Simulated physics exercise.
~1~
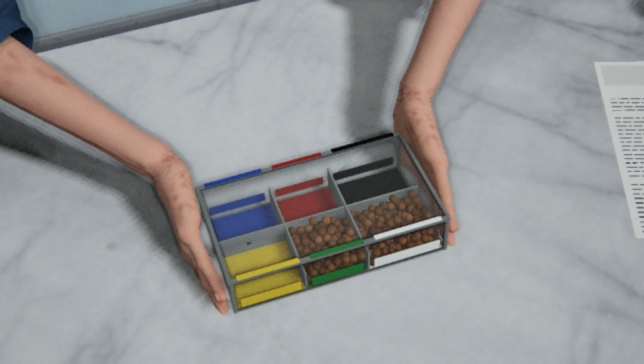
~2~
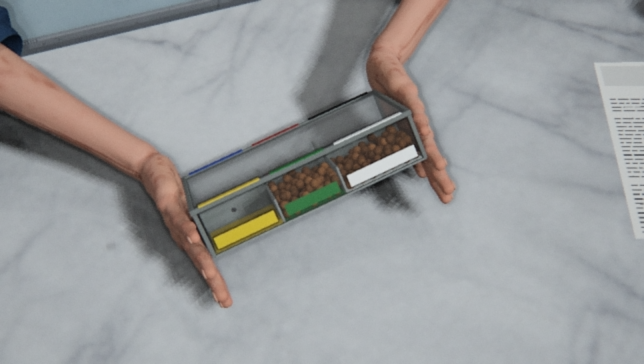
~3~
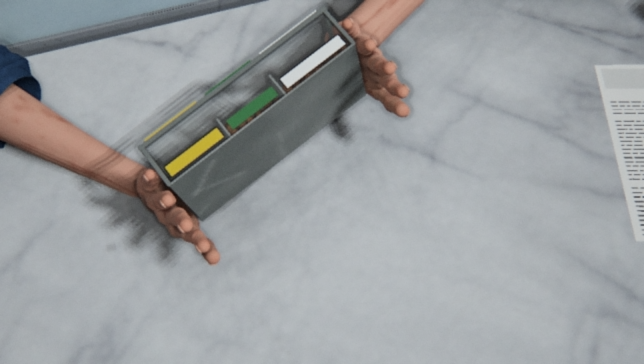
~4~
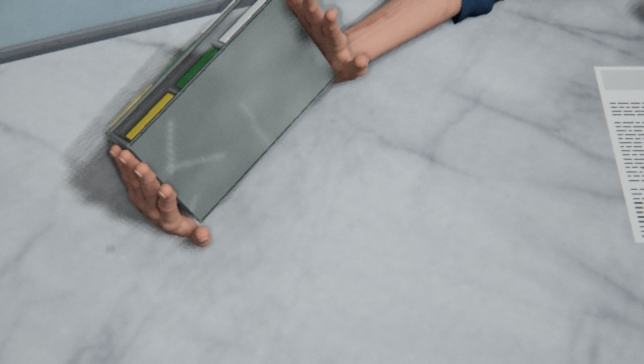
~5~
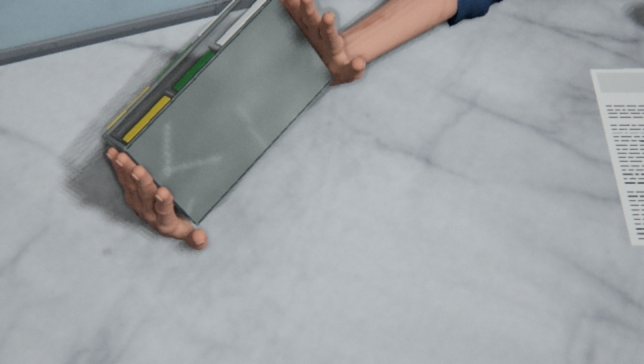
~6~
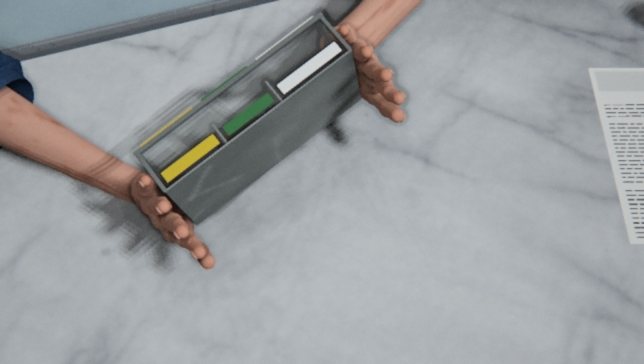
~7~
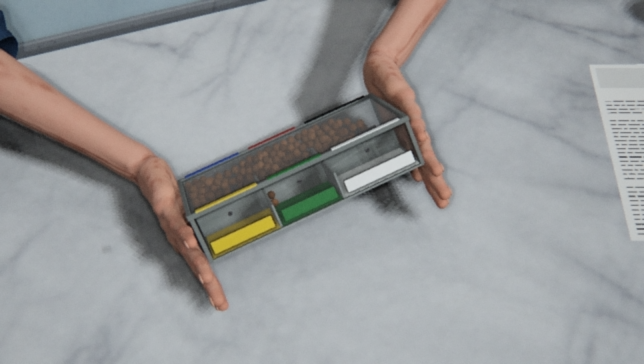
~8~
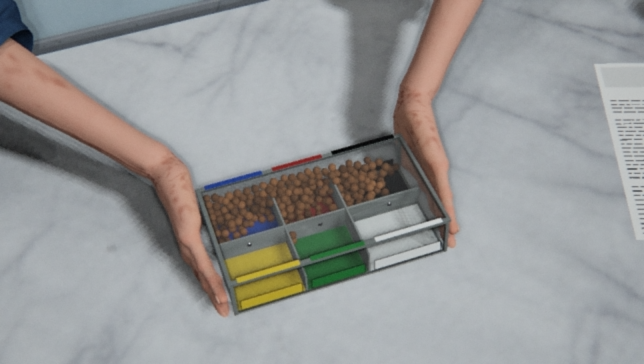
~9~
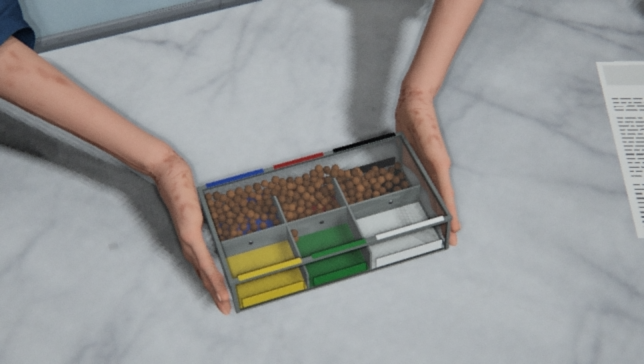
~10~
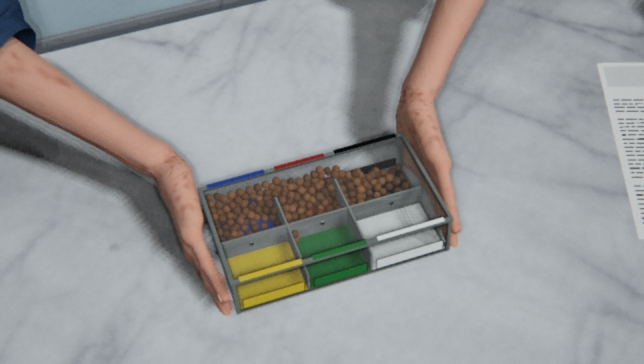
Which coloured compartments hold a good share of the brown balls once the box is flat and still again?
The blue, red and black compartments along the far side each hold a good share of the balls. The yellow, green and white ones along the near side are left empty.
Two hands tipping a lidded, divided box up past its edge and lowering it flat, brown balls ending in the far row.
